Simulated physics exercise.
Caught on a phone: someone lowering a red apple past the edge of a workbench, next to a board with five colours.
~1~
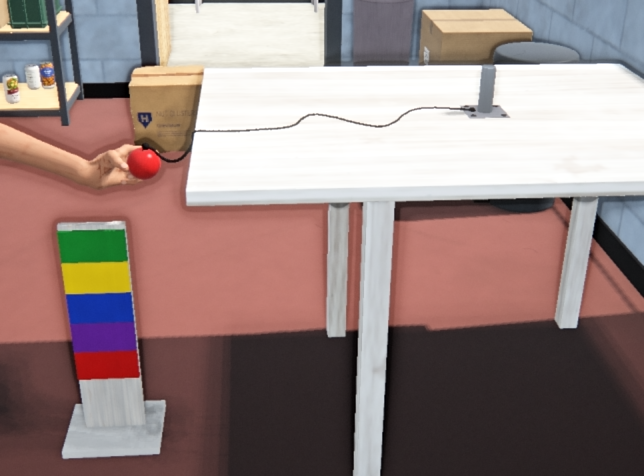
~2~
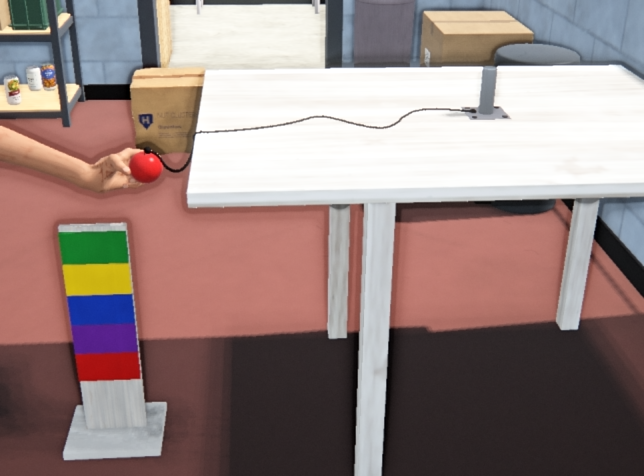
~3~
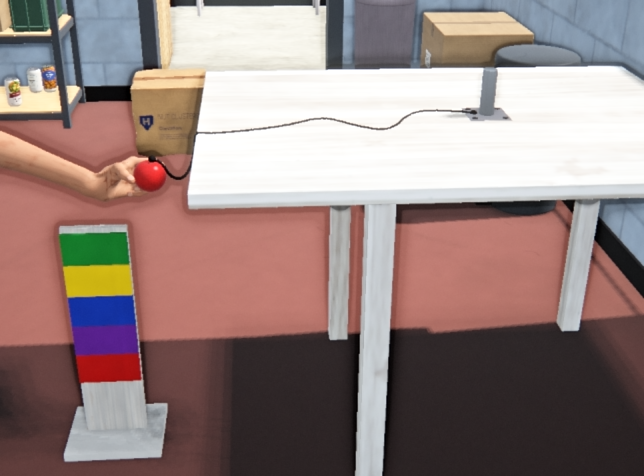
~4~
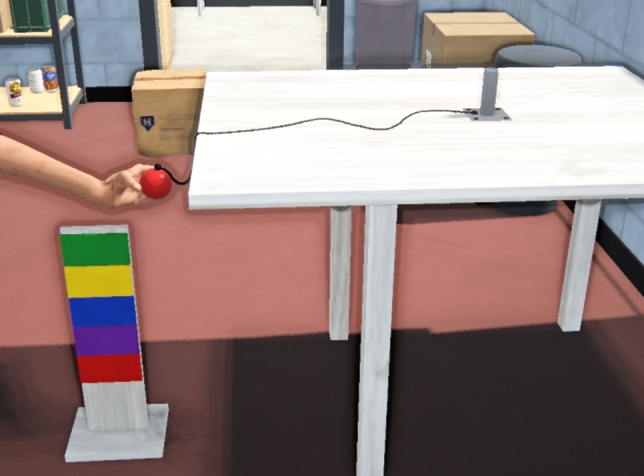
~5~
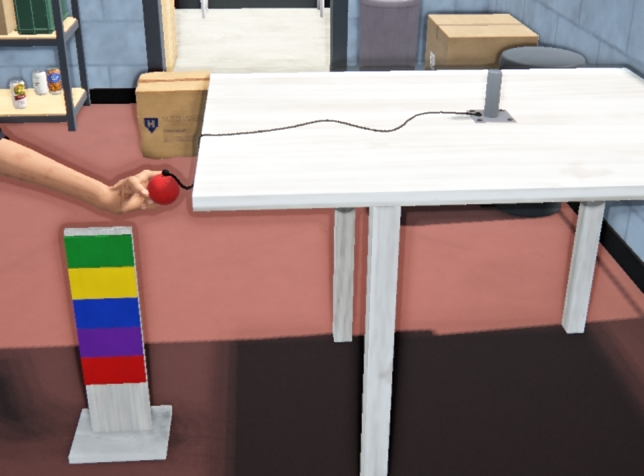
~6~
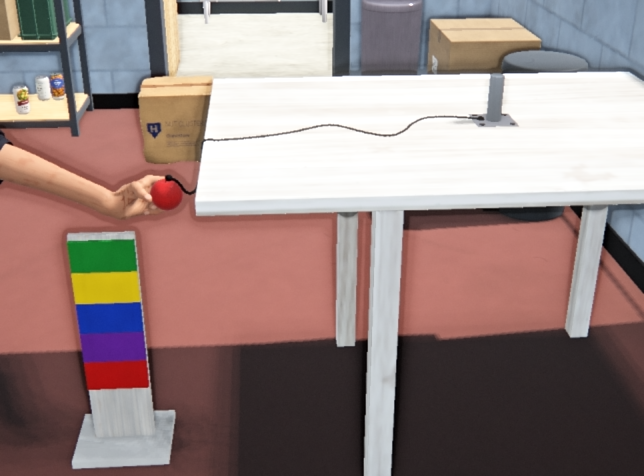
Storeroom with a white table, a hand lowering a small red ball on a dark cord slightly beside a colour-striped post.
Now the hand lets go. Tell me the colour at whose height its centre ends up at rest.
It ends up level with yellow.
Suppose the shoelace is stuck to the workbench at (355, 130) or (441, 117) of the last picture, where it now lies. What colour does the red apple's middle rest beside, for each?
Each in turn comes out as green, yellow.
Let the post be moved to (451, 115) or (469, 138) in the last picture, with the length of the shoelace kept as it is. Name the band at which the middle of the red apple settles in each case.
Result 1: Blue. Result 2: Blue.
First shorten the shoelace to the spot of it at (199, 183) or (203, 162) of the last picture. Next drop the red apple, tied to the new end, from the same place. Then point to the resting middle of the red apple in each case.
Estimated pixels: (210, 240) then (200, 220).
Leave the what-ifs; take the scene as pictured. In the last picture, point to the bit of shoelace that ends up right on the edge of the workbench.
Approximately at (255, 137) in the final frame.
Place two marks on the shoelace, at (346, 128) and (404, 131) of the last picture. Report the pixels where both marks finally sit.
I'd put the first at about (308, 128) and the other at about (377, 125).
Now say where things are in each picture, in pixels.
The first frame shows red apple (144, 163); green (92, 248); yellow (96, 279); blue (100, 309); purple (104, 338); red (107, 366).
The second frame shows red apple (145, 167); shoelace through (437, 109) (396, 124) (333, 119) (268, 127) (196, 137).
The third frame shows red apple (150, 176).
The fourth frame shows red apple (156, 183); shoelace through (438, 111) (398, 125) (335, 120) (267, 129) (197, 141).
The fifth frame shows red apple (164, 189).
The sixth frame shows red apple (167, 194); shoelace through (444, 117) (404, 131) (341, 127) (273, 135) (204, 148).
Soon after, apple near (239, 273); level with yellow.
After that, apple near (192, 274); level with yellow.
In the end, apple near (208, 275); level with yellow. The shoelace holds its middle at yellow.
